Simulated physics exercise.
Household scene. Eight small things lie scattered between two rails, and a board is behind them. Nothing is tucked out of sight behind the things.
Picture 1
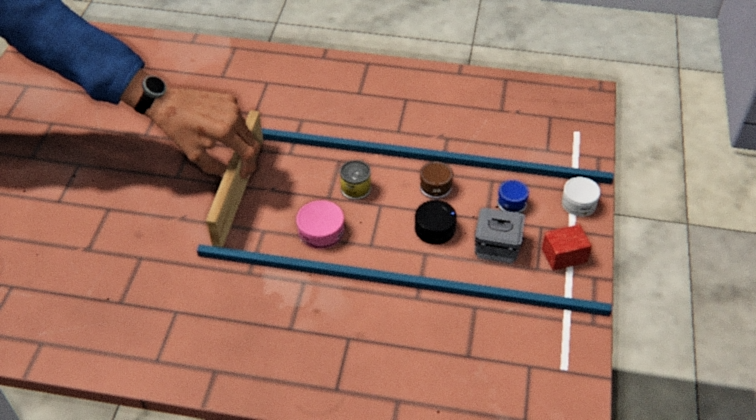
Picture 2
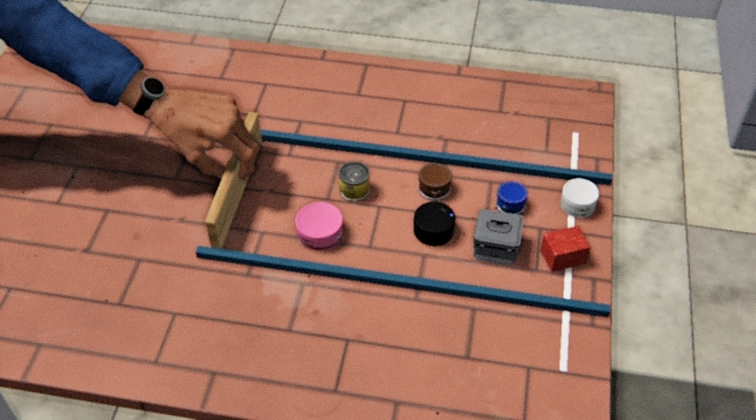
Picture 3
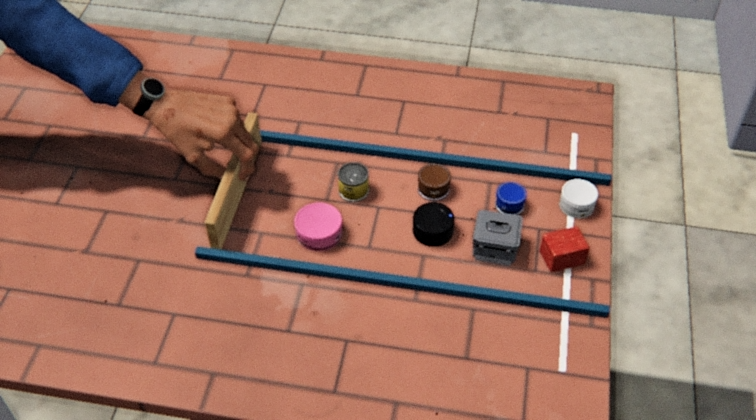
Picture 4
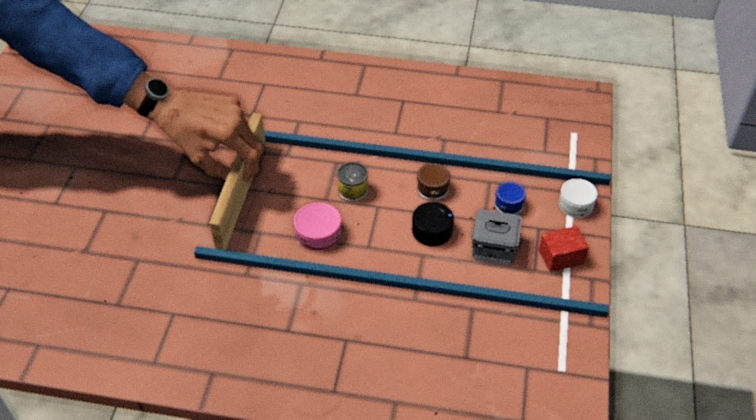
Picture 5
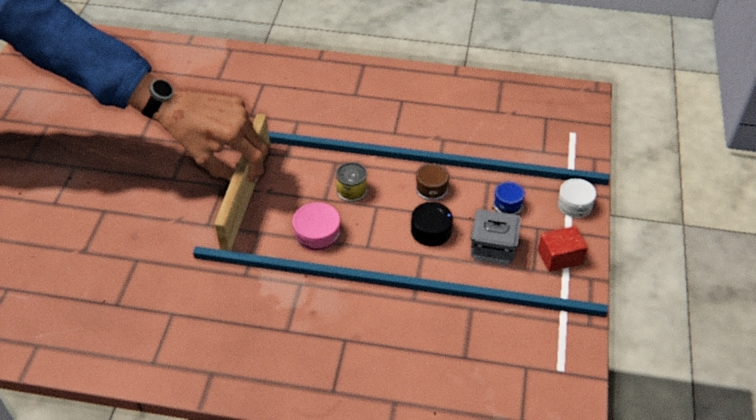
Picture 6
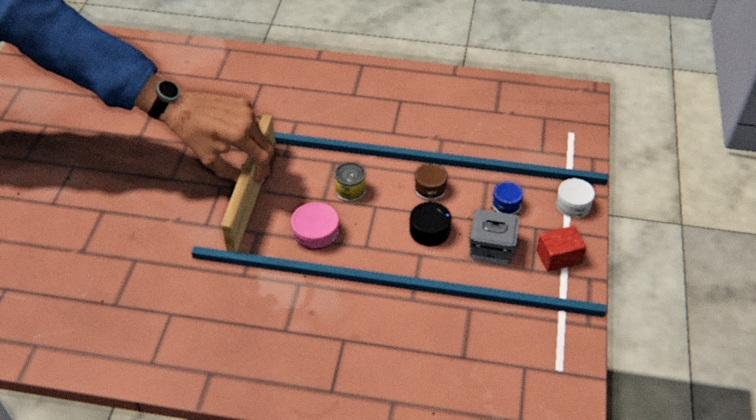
At the start, a hand in a blue sleeve and dark watch grips a wooden board upright at the left of two blue rails, with eight small tubs, pots and boxes scattered between them. The hand then slides the board slightly to the right, while the objects stay in place, none touched by it.
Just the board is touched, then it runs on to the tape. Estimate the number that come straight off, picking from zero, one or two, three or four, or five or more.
Gone: Three, perhaps four.
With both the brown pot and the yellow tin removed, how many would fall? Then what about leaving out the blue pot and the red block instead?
The answer is 2 and then 2.
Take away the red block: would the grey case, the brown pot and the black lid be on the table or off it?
The grey case goes down, the brown pot stays put, the black lid stays put.
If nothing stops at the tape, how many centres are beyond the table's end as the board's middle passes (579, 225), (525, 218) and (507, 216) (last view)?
In order: 4, 1, 1.
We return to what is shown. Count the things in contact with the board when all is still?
Contact count: 4.
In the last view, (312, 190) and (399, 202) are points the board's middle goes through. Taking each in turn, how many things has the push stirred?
By the first moment it's 1, by the second it's 4.
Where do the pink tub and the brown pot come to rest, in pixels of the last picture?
The pink tub at (589, 281), the brown pot at (586, 188).
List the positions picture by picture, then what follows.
White tub (581, 197); red block (566, 247); blue pot (513, 197); board (237, 178); tape (571, 238), in the first picture.
Red block (565, 249); brown pot (435, 182), in the second picture.
Blue pot (511, 199); grey case (497, 237), in the third picture.
White tub (578, 199); pink tub (318, 227), in the fourth picture.
Red block (562, 249); black lid (432, 224), in the fifth picture.
White tub (575, 198); red block (561, 249); blue pot (508, 199); board (250, 182); tape (566, 239), in the sixth picture.
Soon after, none off yet; white tub at rest near (575, 198); red block at rest near (561, 249); blue pot at rest near (508, 199).
After that, none off yet; white tub at rest near (575, 198); red block displaced a little near (573, 250); blue pot moving near (516, 199).
In the end, the number that fall off is three or four; gone, grey case, blue pot, red block and white tub.
